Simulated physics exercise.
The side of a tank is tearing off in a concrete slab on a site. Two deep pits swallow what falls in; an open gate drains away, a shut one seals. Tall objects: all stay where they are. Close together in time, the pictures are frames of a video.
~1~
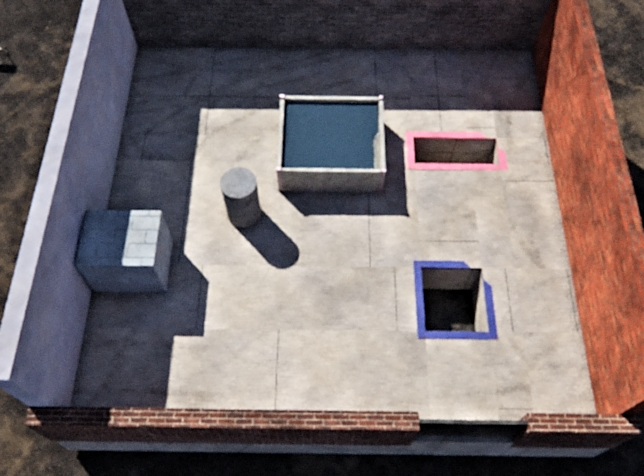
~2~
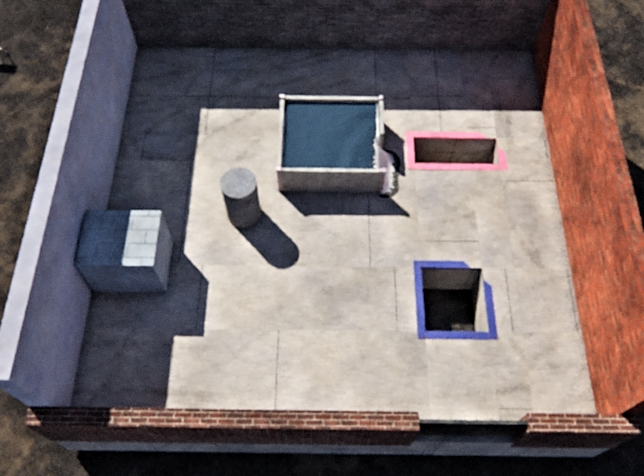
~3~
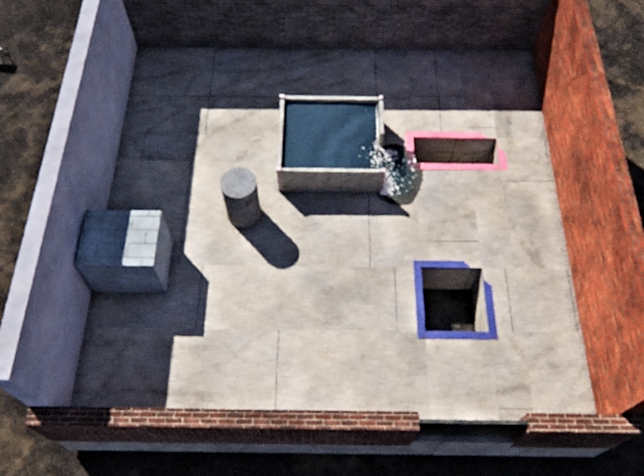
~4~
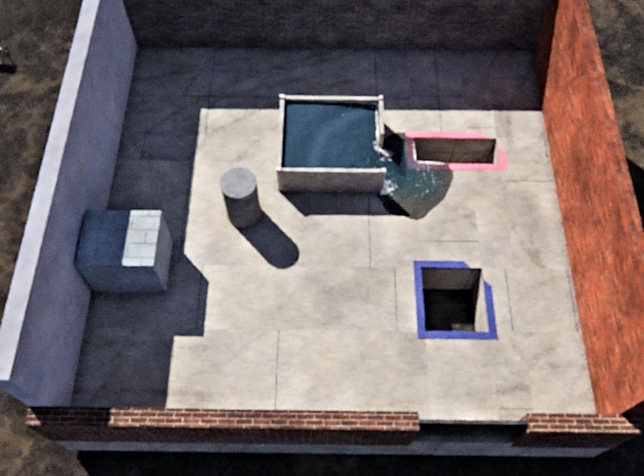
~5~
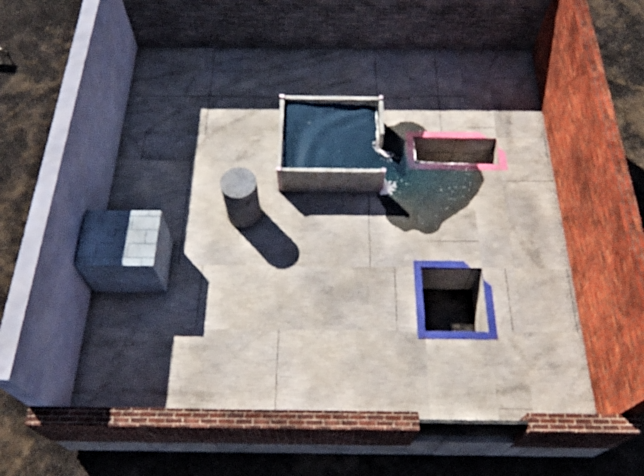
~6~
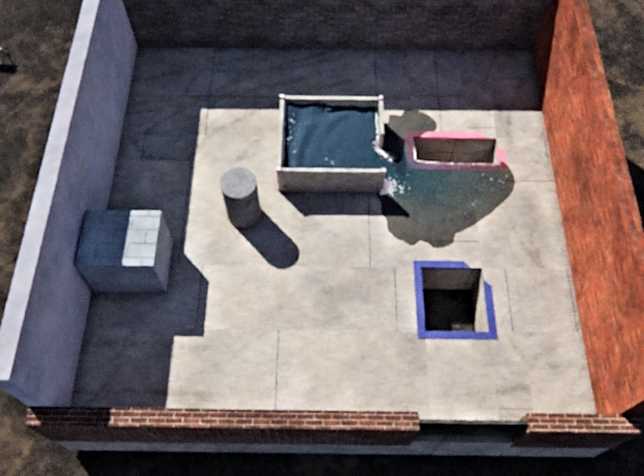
Water burst through the right side of a square tank after the wall tore open, splashed onto the pale concrete slab, and spread rightward in a widening dark puddle around the pink-edged pit.
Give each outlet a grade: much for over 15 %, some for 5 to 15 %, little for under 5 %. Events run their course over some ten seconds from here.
Grades: Gate - little, pink pit - much, blue pit - some.
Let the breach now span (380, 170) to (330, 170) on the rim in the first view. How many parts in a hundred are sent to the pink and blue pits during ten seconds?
Pink about 0 %, blue about 25 %.
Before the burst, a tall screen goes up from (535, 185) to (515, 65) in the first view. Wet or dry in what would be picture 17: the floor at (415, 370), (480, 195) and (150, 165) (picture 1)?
In the order you listed them: Unsoaked, soaked, unsoaked.
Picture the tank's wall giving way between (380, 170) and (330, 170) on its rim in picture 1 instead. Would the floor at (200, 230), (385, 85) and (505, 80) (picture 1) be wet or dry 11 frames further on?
Result, in sequence: Untouched by the flood; untouched by the flood; untouched by the flood.
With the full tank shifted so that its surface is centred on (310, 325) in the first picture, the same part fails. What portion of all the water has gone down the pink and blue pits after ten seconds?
Within ten seconds the pink pit collects 14 percent of the total and the blue pit 25 percent.
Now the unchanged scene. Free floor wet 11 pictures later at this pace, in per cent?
Roughly 15 per cent.
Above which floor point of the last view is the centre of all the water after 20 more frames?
Roughly (416, 194).
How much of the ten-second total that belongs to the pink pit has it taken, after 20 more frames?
Close to 65 out of every hundred.
A moment on, water covers 10 % of the floor; the gate 0 %, the pink pit 8 %, the blue pit 0 %.
Next, water covers 15 % of the floor; the gate 0 %, the pink pit 14 %, the blue pit 2 %.
Then, water covers 20 % of the floor; the gate 0 %, the pink pit 19 %, the blue pit 4 %.
Later, water covers 30 % of the floor; the gate 0 %, the pink pit 26 %, the blue pit 7 %.
In the end, water covers 45 % of the floor; the gate 0 %, the pink pit 31 %, the blue pit 11 %.
